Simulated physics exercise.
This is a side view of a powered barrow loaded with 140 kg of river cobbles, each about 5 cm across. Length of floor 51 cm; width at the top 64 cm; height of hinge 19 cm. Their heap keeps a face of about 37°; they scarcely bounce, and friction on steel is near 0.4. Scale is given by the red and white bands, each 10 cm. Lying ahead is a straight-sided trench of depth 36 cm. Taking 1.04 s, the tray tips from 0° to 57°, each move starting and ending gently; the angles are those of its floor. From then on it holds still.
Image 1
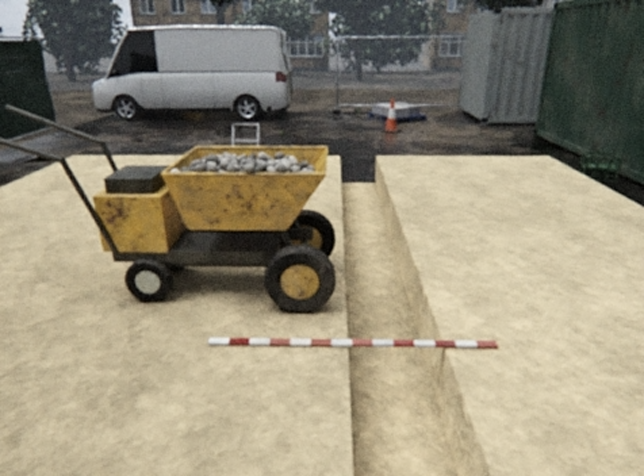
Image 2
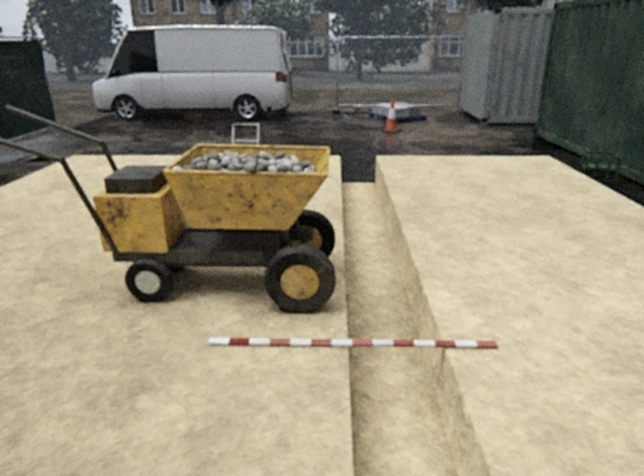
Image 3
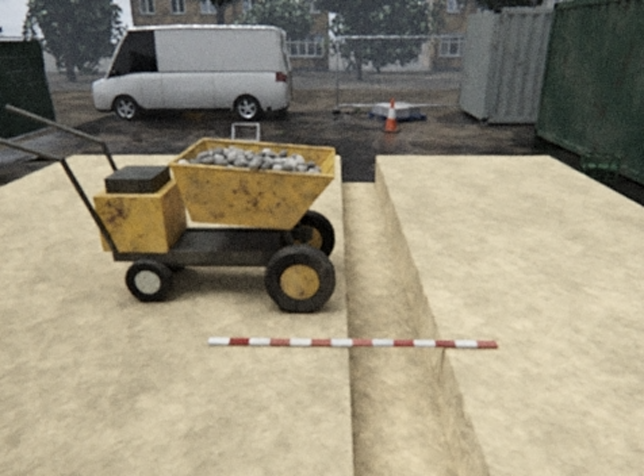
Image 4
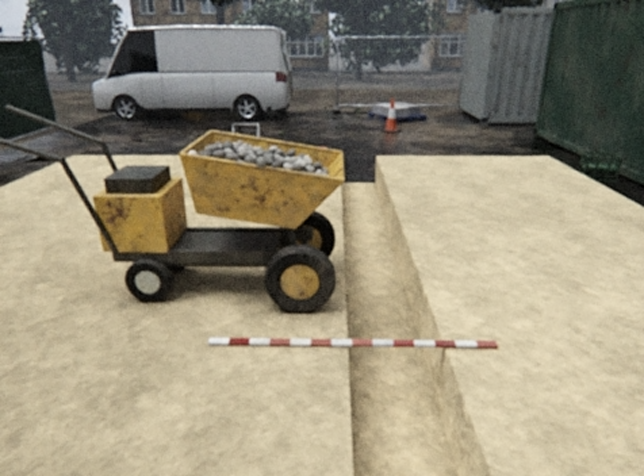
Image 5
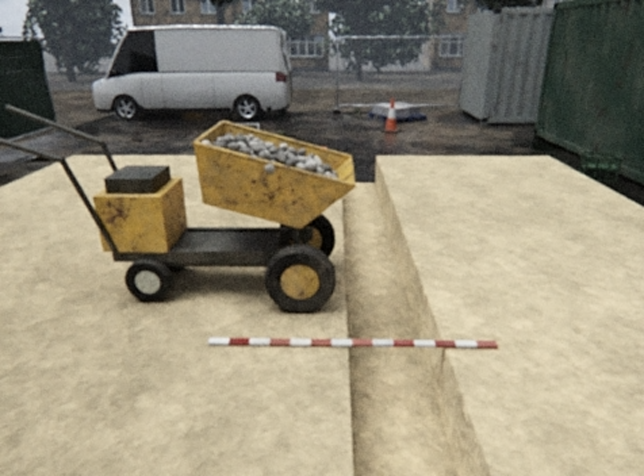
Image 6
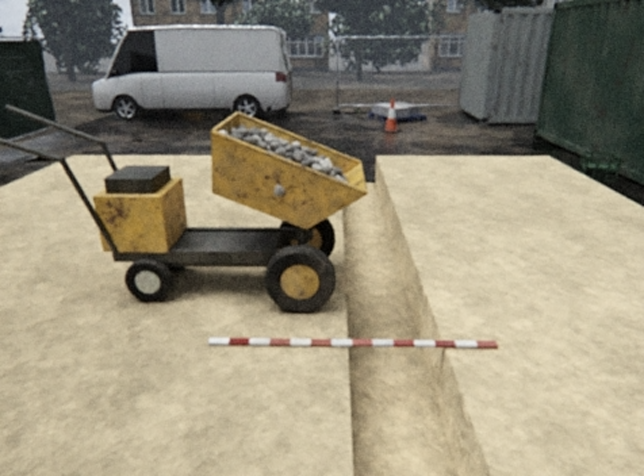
A yellow powered barrow loaded with grey stones stood beside a narrow trench, and its tray slowly tilted, the back rising and the front lip leaning out to the right over the trench's edge.
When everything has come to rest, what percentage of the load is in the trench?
About 17 per cent.
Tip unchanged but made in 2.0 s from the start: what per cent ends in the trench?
Near 25 per cent.
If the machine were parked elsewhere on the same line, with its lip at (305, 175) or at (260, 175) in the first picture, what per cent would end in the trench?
I'd expect close to 30 per cent at the first and 45 per cent at the second.
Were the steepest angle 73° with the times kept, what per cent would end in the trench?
About 40 per cent would end up in the trench.
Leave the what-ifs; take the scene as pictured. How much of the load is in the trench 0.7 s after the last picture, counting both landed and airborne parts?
I'd put it near 10 per cent.
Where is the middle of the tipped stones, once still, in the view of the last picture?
I'd put it close to (445, 285).
Then, 0.3 s after the last picture the floor is at 48°, 100 % in the tray; the foremost stones are at (385, 210).
Then, 0.7 s after the last picture the floor is at 57°, 88 % in the tray, 8 % in the trench, 5 % past the trench; the foremost stones are at (455, 286).
Then, 1.0 s after the last picture the floor is at 57°, 65 % in the tray, 8 % in the trench, 26 % past the trench; the foremost stones are at (517, 284).
Then, 3.0 s after the last picture the floor is at 57°, 54 % in the tray, 17 % in the trench, 29 % past the trench; the foremost stones are at (634, 311).
